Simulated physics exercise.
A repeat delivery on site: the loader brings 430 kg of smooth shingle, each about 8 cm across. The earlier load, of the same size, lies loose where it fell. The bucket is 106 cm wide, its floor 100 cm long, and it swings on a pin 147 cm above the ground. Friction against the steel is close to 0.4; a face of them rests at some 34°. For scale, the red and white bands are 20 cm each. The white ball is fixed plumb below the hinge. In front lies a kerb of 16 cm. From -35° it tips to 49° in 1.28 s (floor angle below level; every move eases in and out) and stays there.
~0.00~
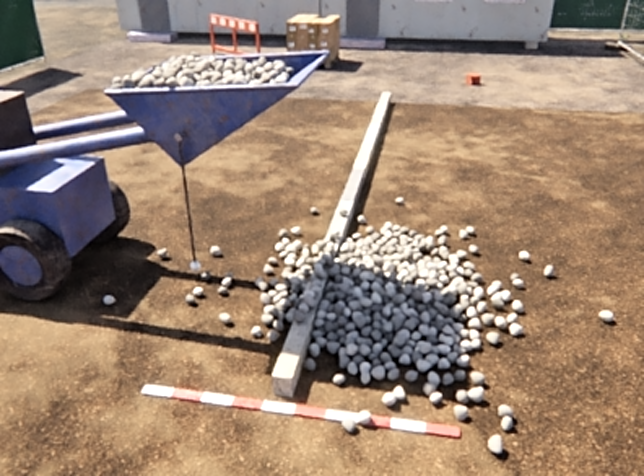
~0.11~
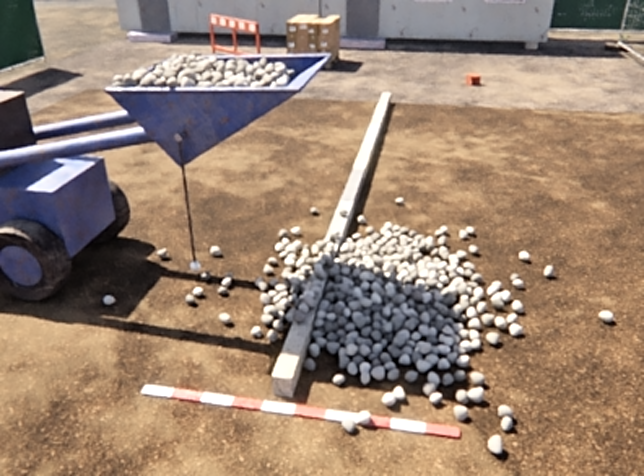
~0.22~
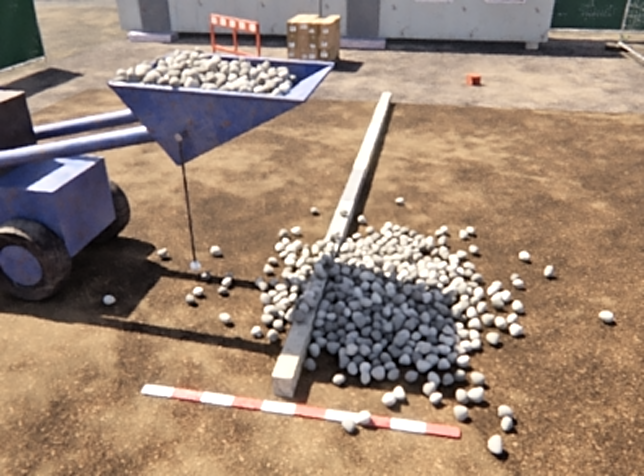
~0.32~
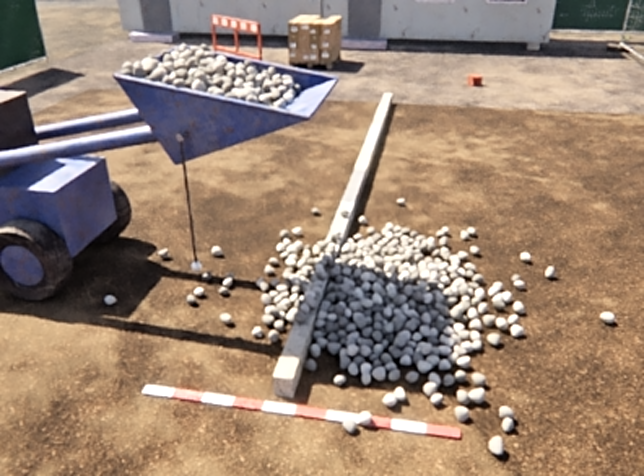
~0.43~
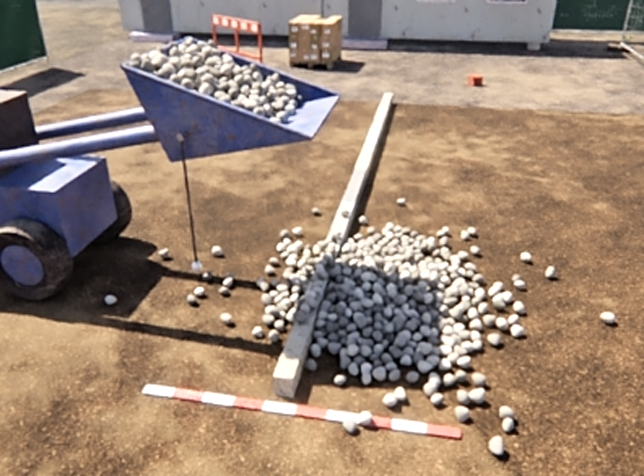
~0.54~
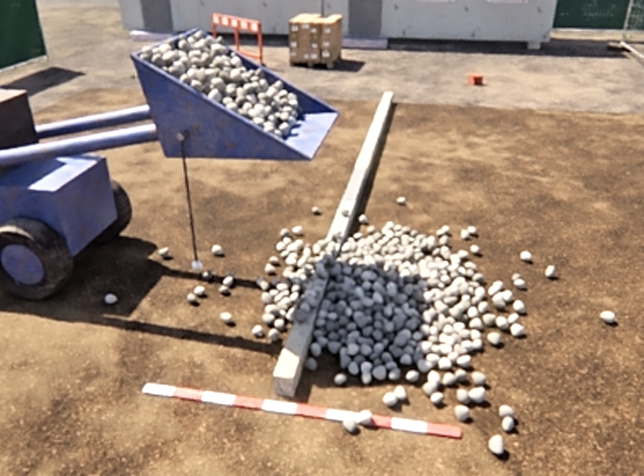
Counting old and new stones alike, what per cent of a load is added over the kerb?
Some 59 per cent is added.
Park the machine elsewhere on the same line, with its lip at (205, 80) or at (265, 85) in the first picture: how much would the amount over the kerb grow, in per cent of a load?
Near 5 per cent from the first place, 30 from the second.
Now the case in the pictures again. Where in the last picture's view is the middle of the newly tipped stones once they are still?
Near (340, 282).
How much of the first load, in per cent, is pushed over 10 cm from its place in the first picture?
Roughly 20 per cent of them.
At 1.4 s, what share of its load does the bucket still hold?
Roughly 25 per cent is still inside.
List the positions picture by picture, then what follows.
In the first frame, the bucket is at -35°, its lip at (298, 86); the top of the load is at (223, 68). The earlier load is highest near (325, 259), 20 cm above ground level, 14 % on this side of the kerb, 86 % over the kerb.
In the second frame, the bucket is at -33°, its lip at (300, 90); the top of the load is at (210, 65); the stones move at 0.1 m/s on average.
In the third frame, the bucket is at -29°, its lip at (304, 101); the top of the load is at (186, 60); the stones move at 0.2 m/s on average.
In the fourth frame, the bucket is at -22°, its lip at (309, 118); the top of the load is at (185, 54); the stones move at 0.3 m/s on average.
In the fifth frame, the bucket is at -13°, its lip at (312, 138); the top of the load is at (189, 49); the stones move at 0.4 m/s on average.
In the sixth frame, the bucket is at -3°, its lip at (311, 160); the top of the load is at (196, 43); the stones move at 0.5 m/s on average.
After 1.0 s the floor is at 36°; in per cent of one load, 96 in the bucket, 18 on this side of the kerb, 86 over the kerb; the foremost stones are at (552, 291).
After 1.4 s the floor is at 49°; in per cent of one load, 26 in the bucket, 64 on this side of the kerb, 111 over the kerb; the foremost stones are at (552, 291).
After 1.7 s the floor is at 49°; in per cent of one load, 0 in the bucket, 59 on this side of the kerb, 140 over the kerb; the foremost stones are at (552, 291).
After 4.4 s the floor is at 49°; in per cent of one load, 0 in the bucket, 55 on this side of the kerb, 145 over the kerb; the foremost stones are at (558, 292). Net gain over the kerb, 59.
